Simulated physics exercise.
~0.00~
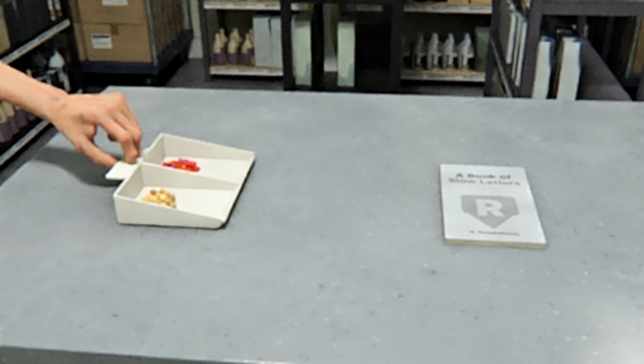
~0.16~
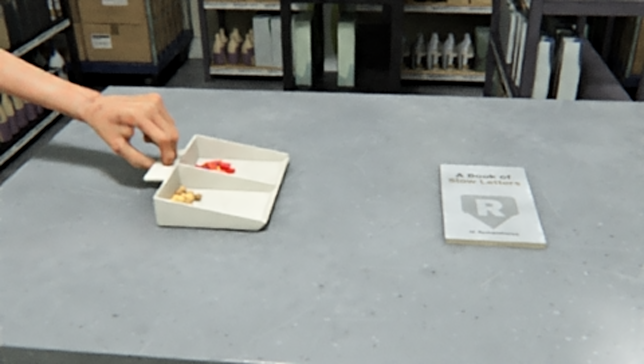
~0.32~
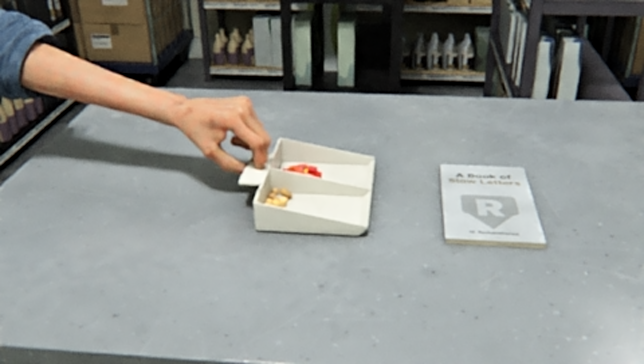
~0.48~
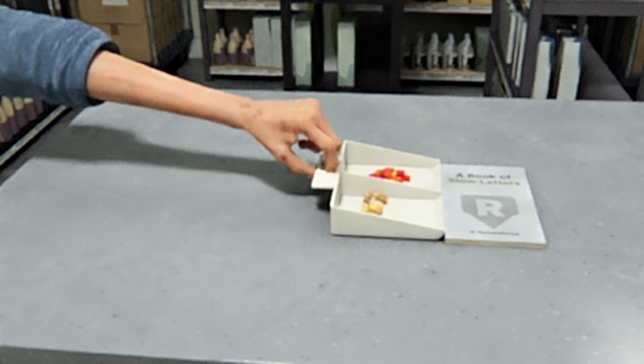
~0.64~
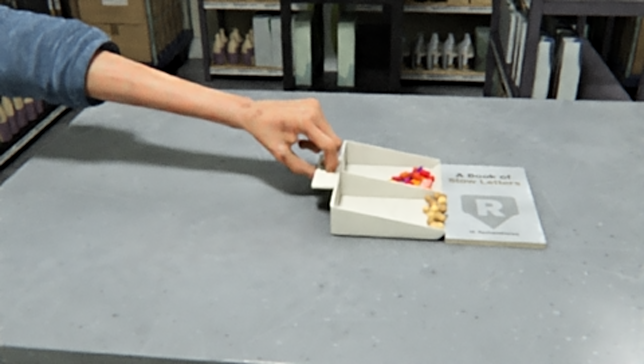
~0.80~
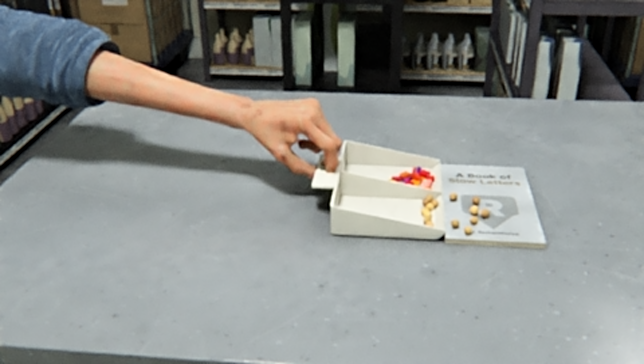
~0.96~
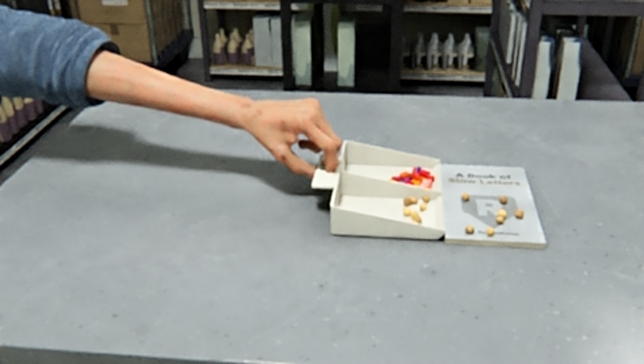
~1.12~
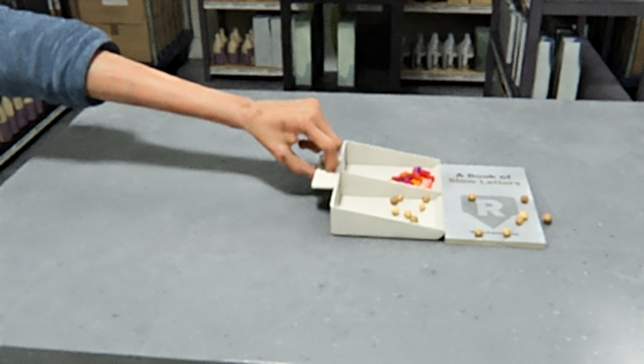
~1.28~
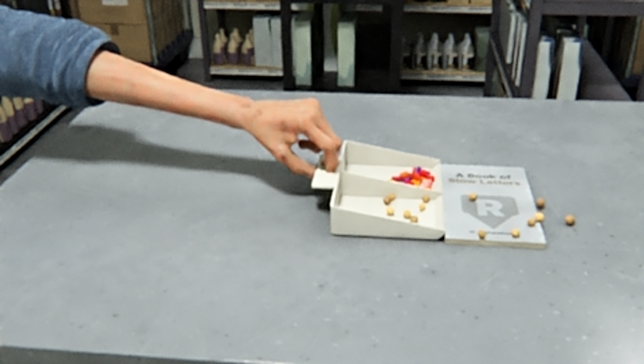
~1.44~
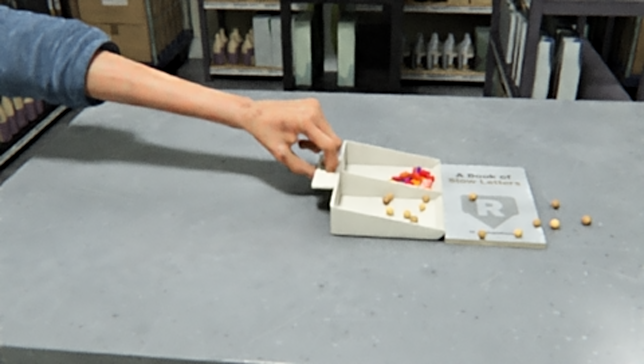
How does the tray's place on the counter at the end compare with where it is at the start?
The tray starts on the left side of the counter, well away from the book, and ends farther right, resting against the book's left edge.
A hand slides a divided tray into a thin book, spilling some tan pieces over it.
